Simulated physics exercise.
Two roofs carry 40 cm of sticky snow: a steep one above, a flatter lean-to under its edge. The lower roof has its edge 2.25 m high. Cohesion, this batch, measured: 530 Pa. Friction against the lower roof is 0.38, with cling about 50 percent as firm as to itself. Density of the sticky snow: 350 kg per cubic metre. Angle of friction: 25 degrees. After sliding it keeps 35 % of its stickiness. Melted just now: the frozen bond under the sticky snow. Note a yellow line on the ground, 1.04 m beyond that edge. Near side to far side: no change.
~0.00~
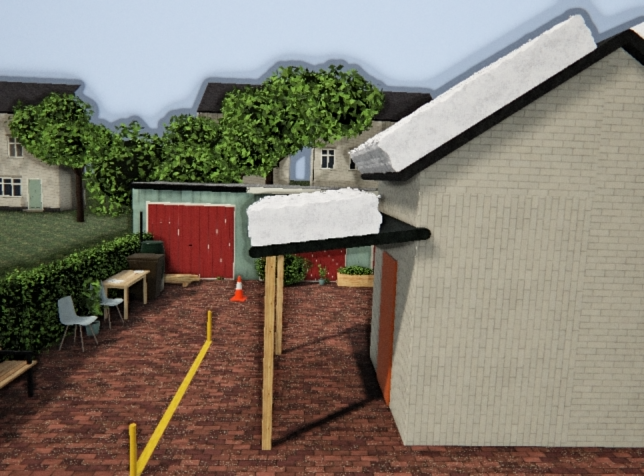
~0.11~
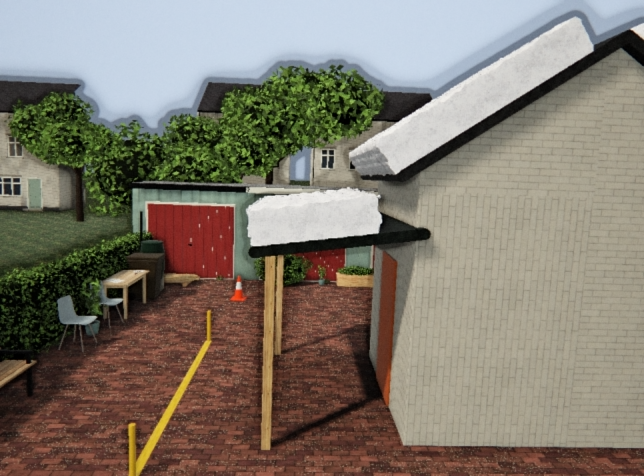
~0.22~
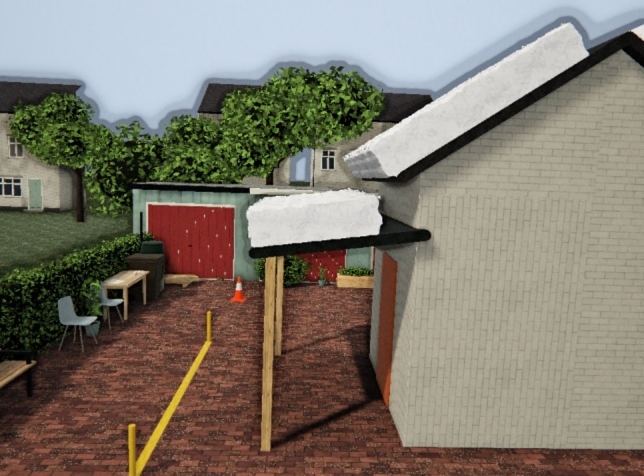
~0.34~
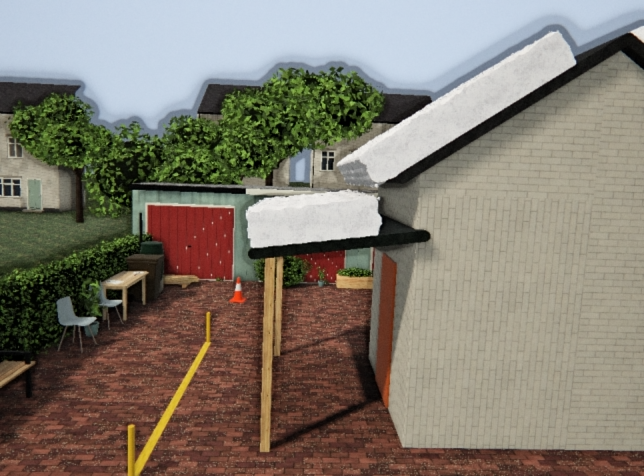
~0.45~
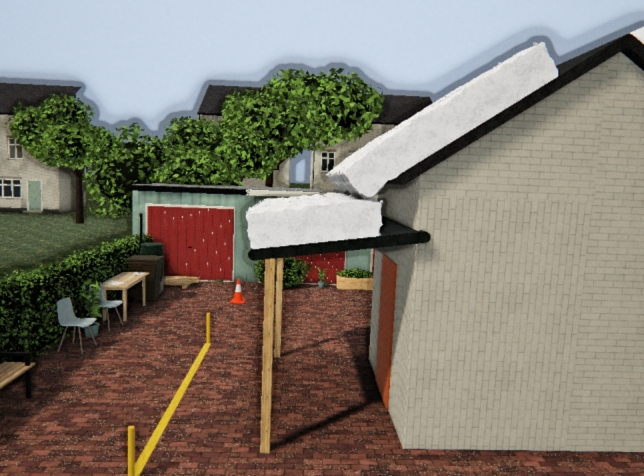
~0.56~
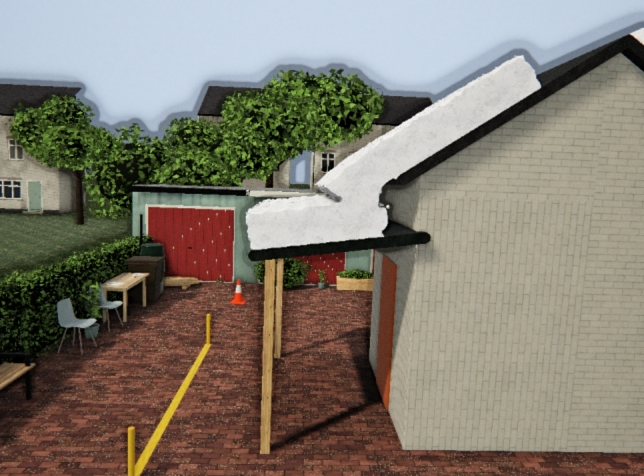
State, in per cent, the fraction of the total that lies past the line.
31 per cent.
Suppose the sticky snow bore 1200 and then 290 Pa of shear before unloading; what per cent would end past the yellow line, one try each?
The answers, in order, are 8 % and 40 %.
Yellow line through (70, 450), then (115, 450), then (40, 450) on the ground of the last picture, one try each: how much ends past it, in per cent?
Respectively 12, 20 and 8 percent would end past it.
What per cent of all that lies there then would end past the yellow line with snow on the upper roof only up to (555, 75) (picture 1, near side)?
About 16 %.
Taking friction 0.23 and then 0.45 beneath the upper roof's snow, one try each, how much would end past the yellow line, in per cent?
Respectively 25 percent and 2 percent.
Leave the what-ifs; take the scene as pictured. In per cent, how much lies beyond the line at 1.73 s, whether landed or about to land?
Close to 14 per cent.
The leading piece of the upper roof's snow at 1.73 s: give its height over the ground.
0.0 m, roughly.
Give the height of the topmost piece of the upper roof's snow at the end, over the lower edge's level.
0.7 m, give or take.
By 1.10 s, none is below the lower edge and 0 % is past the line.
By 1.73 s, 35 % is below the lower edge and 14 % is past the line.
By 2.37 s, 55 % is below the lower edge and 30 % is past the line.
By 3.00 s, 56 % is below the lower edge and 31 % is past the line.
By 3.40 s, at the end, 56 % is below the lower edge and 31 % is past the line.
